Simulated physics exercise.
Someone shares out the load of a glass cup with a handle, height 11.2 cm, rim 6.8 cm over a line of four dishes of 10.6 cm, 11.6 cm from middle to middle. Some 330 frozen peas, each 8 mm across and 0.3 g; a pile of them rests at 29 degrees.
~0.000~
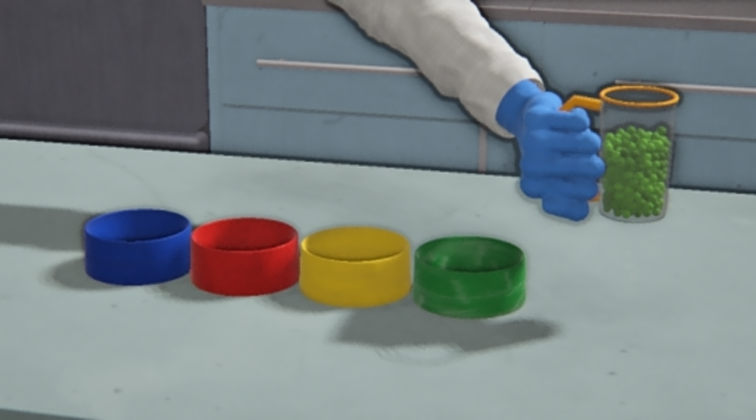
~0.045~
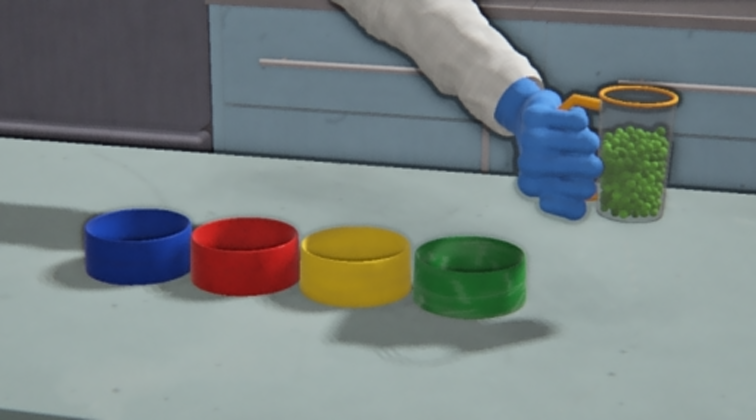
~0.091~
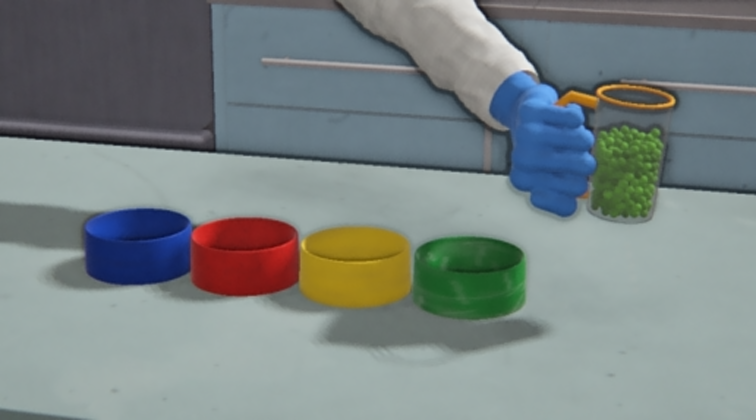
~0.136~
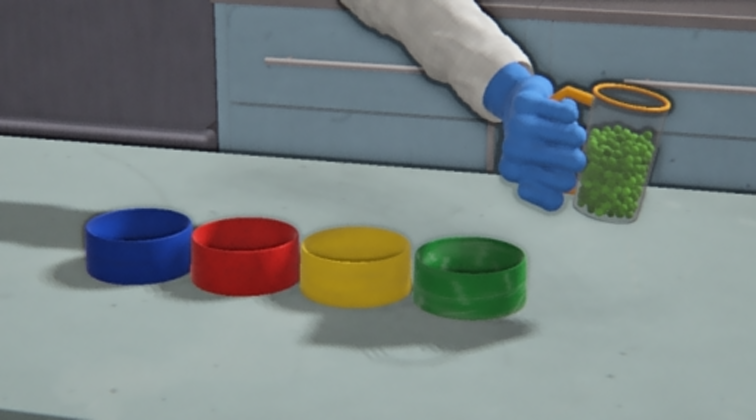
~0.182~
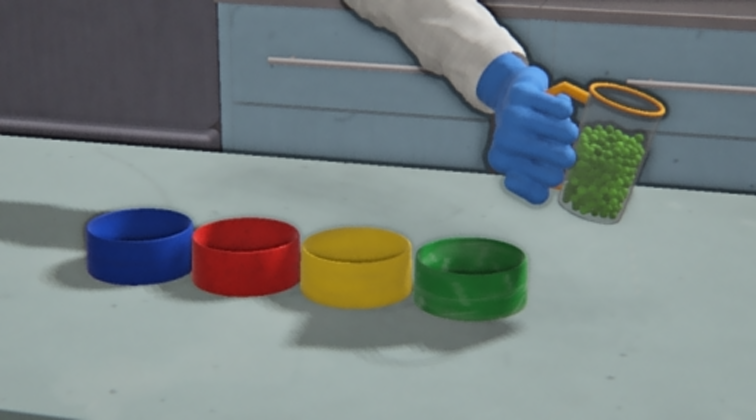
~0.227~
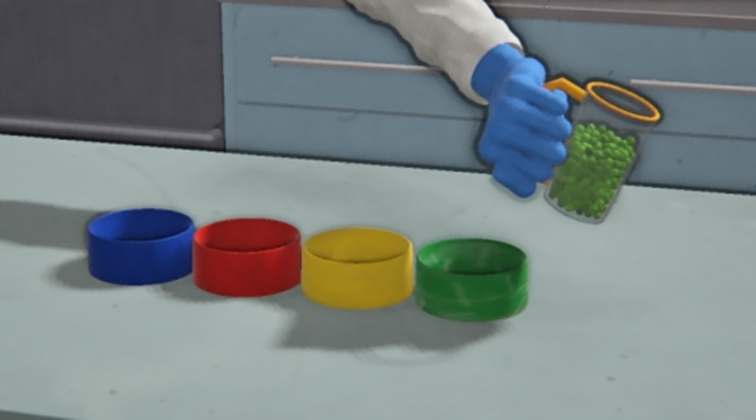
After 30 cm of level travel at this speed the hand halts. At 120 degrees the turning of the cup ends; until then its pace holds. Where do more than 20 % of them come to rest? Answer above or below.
Red below, blue below, green above, yellow below, counter below.
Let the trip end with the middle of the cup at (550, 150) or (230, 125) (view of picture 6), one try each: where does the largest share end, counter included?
Most goes to: Counter, then green.
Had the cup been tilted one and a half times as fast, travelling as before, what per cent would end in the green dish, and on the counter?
In that case green 60; counter 40.
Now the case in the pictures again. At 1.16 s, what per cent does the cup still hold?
Roughly 45 per cent.
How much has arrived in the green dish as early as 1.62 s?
Near 85 per cent so far.
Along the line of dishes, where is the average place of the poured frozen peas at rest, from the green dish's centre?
Some 2 cm to the left.
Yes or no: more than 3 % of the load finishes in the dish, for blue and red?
Blue no; red no.
After 0.78 s, tilt 90 degrees; cup holds 100 %.
Then, at 1.16 s, tilt 120 degrees; cup holds 45 %, green 50 %.
After 1.62 s, tilt 120 degrees; cup holds 0 %, green 85 %, yellow 10 %.
At rest (2.0 s), red 0 %, blue 0 %, green 85 %, yellow 10 %, counter 5 %.
